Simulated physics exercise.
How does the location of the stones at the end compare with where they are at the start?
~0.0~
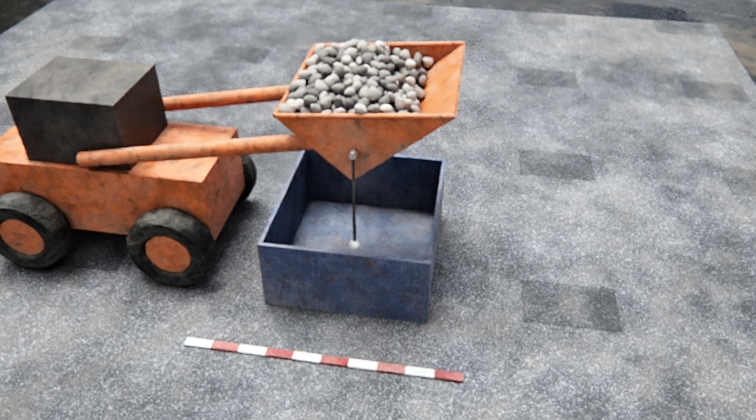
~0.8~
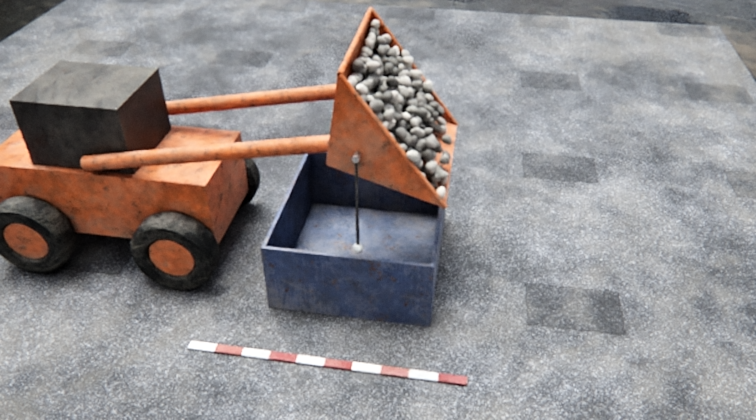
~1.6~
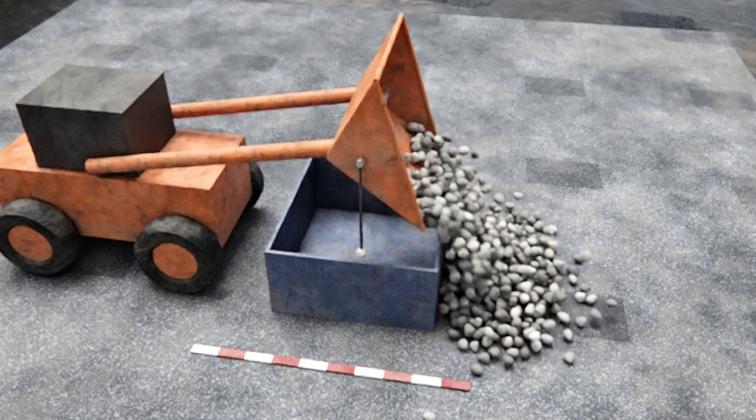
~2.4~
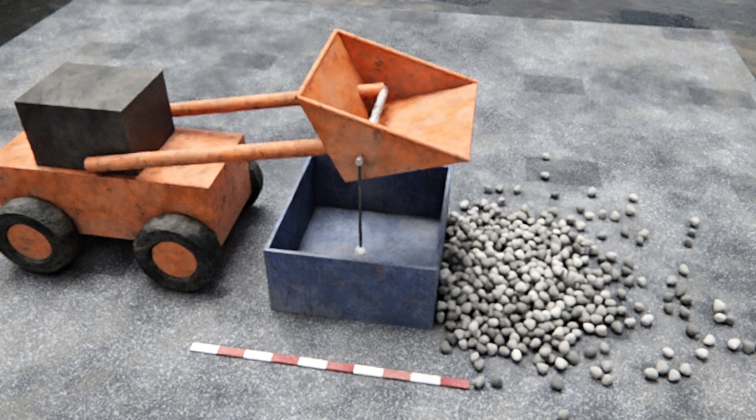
At the start the stones are heaped in the raised orange bucket above the blue bin. At the end they lie lower and farther right, spread over the floor beside the bin.
